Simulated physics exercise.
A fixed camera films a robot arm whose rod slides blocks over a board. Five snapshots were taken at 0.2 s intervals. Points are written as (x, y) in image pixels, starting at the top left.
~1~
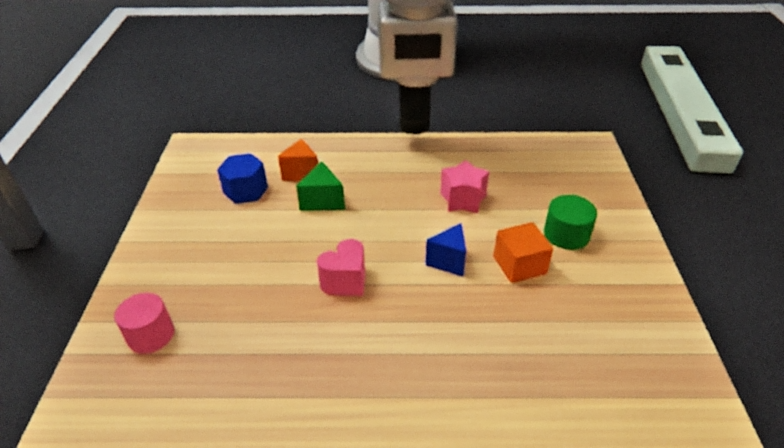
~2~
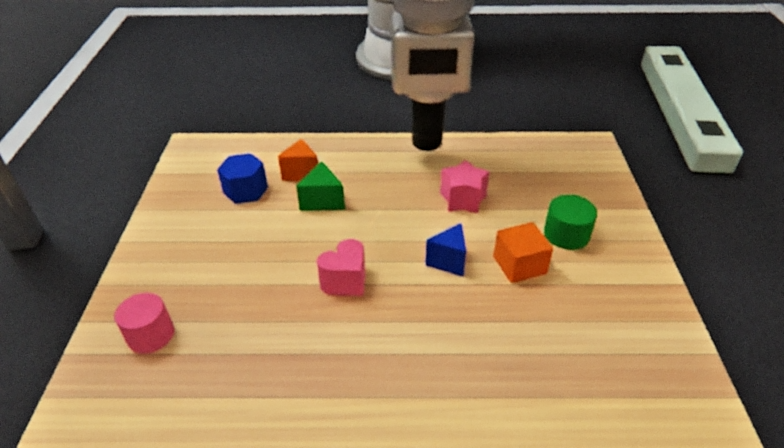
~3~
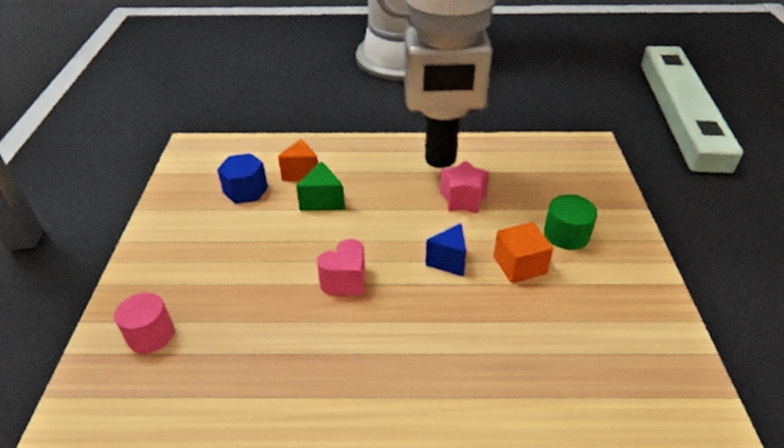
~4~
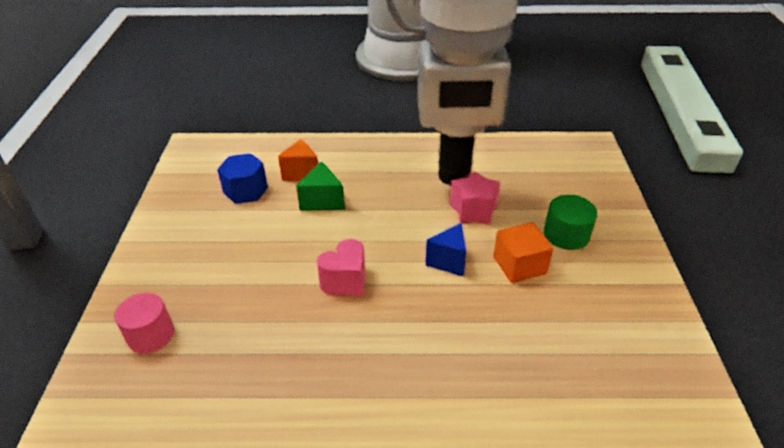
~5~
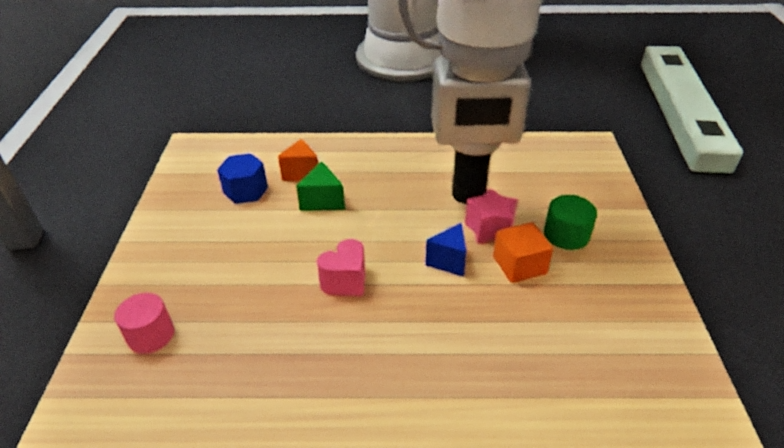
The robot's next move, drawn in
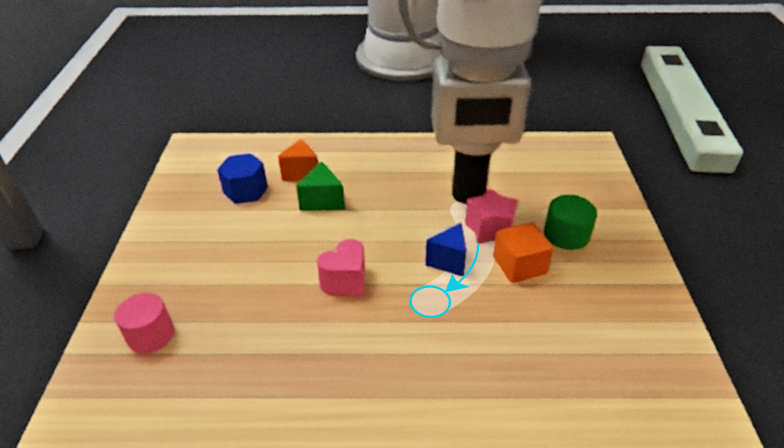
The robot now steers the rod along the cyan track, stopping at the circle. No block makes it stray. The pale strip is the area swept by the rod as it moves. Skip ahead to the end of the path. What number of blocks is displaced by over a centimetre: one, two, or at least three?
At least three of them.
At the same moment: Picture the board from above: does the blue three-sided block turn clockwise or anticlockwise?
Seen from above, its turn is clockwise.
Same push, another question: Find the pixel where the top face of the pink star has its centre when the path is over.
It will likely be found at (517, 241).
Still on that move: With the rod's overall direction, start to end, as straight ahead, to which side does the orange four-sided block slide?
Its sideways move is to the left.
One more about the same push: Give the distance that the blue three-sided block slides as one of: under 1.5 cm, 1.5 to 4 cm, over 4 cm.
Net shift: 1.5 to 4 cm.
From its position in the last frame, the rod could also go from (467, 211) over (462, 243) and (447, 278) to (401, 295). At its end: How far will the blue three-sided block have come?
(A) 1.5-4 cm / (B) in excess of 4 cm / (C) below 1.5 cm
B - in excess of 4 cm.
Drawn move, from (467, 211) over (478, 242) and (466, 275) to (430, 301).
What follows on the original path. One third of the way, rod (480, 226); pink star (516, 229), turned 25° anticlockwise; orange four-sided block (547, 256).
Two thirds of the way, rod (468, 259); blue three-sided block (436, 243), turned 20° clockwise; pink star (517, 241), turned 45° anticlockwise; orange four-sided block (559, 262), turned 15° anticlockwise.
At the end, rod (431, 285); pink heart block still; blue three-sided block (426, 246), turned 50° clockwise; pink star (517, 241), turned 45° anticlockwise; orange four-sided block (559, 262), turned 15° anticlockwise.
